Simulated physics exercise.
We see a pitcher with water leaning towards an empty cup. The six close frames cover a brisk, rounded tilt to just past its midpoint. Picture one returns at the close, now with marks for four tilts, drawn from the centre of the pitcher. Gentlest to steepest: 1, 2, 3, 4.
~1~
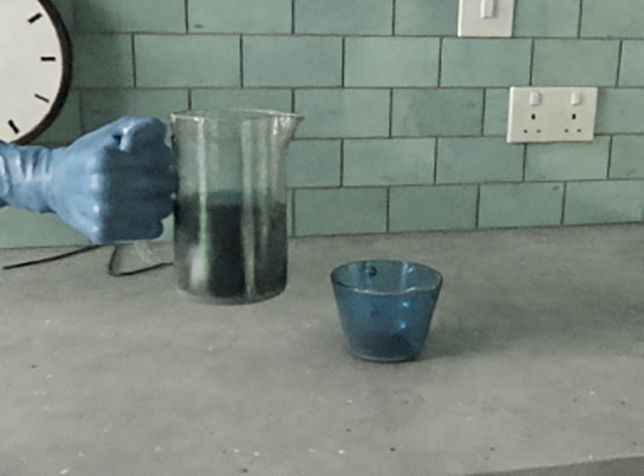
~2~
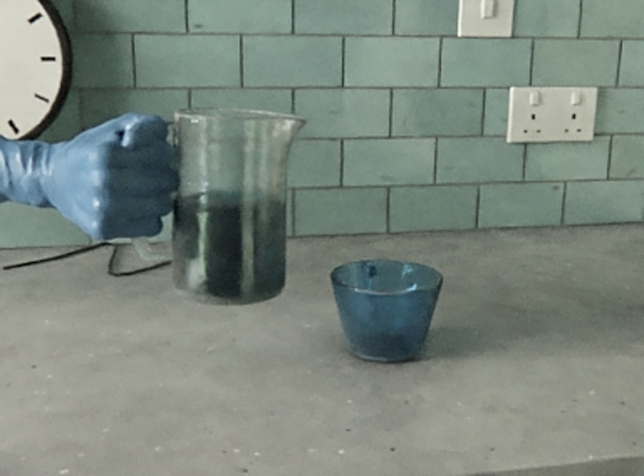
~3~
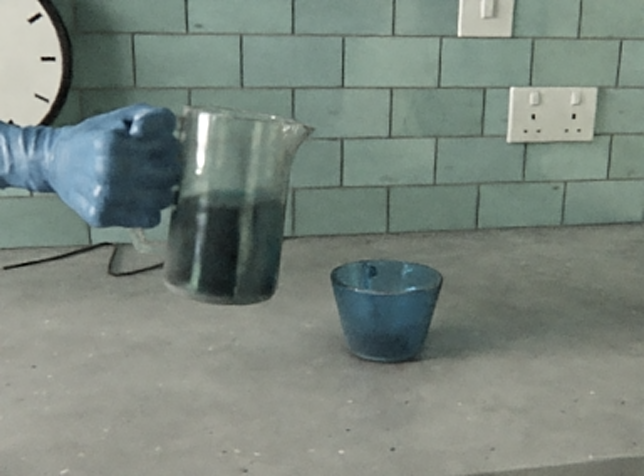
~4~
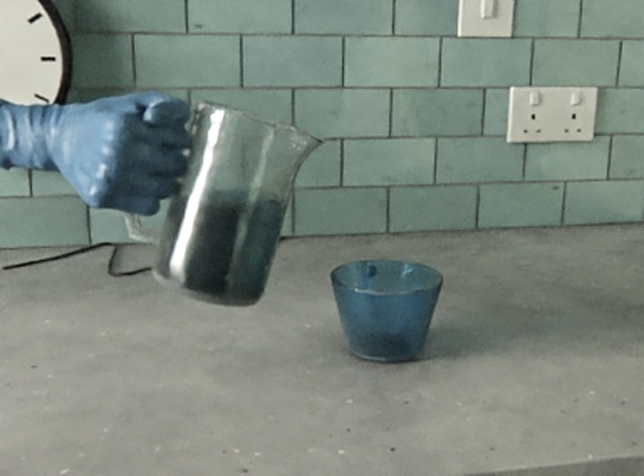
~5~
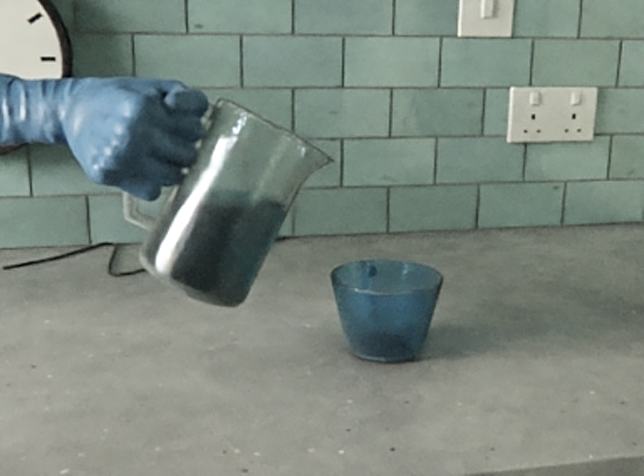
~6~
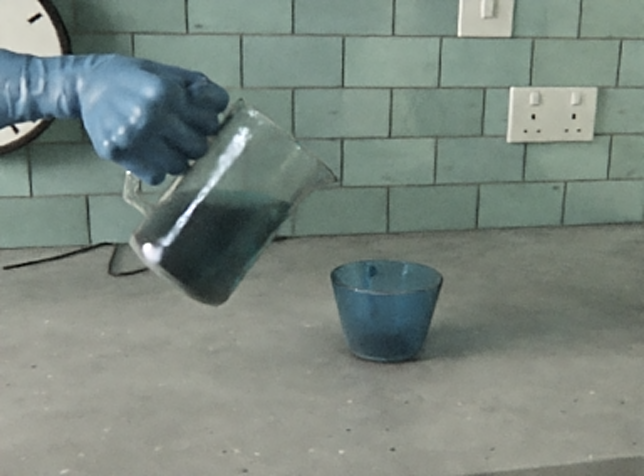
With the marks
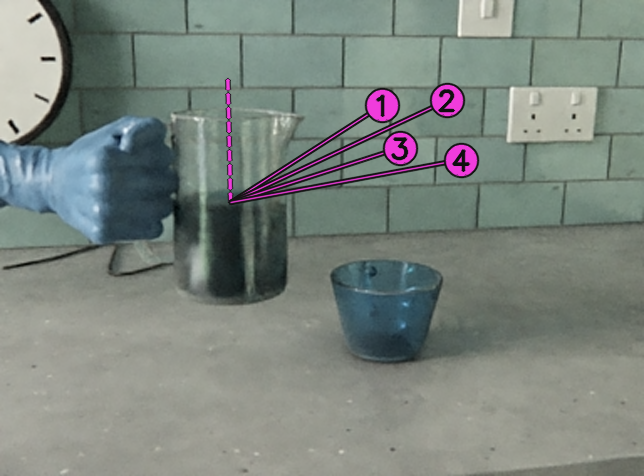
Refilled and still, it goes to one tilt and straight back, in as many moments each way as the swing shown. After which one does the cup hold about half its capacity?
Use tilt 4.
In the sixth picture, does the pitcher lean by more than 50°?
No.
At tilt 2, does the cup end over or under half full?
Under half.
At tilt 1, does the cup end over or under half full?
Under.
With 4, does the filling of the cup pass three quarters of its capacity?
No, less.
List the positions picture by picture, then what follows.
In the first frame, upright, lip at (302, 117); rim of the cup round (387, 274); nothing has left yet.
In the second frame, upright, lip at (305, 119); nothing has left yet.
In the third frame, tipped about 8°, lip at (313, 127); nothing has left yet.
In the fourth frame, tipped about 16°, lip at (322, 141); nothing has left yet.
In the fifth frame, tipped about 27°, lip at (332, 159); nothing has left yet.
In the sixth frame, tipped about 39°, lip at (337, 179); nothing has left yet.
On the marked copy, 1 at (368, 114); 2 at (432, 107); 3 at (384, 153); 4 at (444, 162).
With 1, the cup ends with about 4 % of what it can hold.
With 2, the cup ends with about 16 % of what it can hold.
With 3, the cup ends with about 33 % of what it can hold.
With 4, the cup ends with about 47 % of what it can hold; 7 % of the water is spilt.
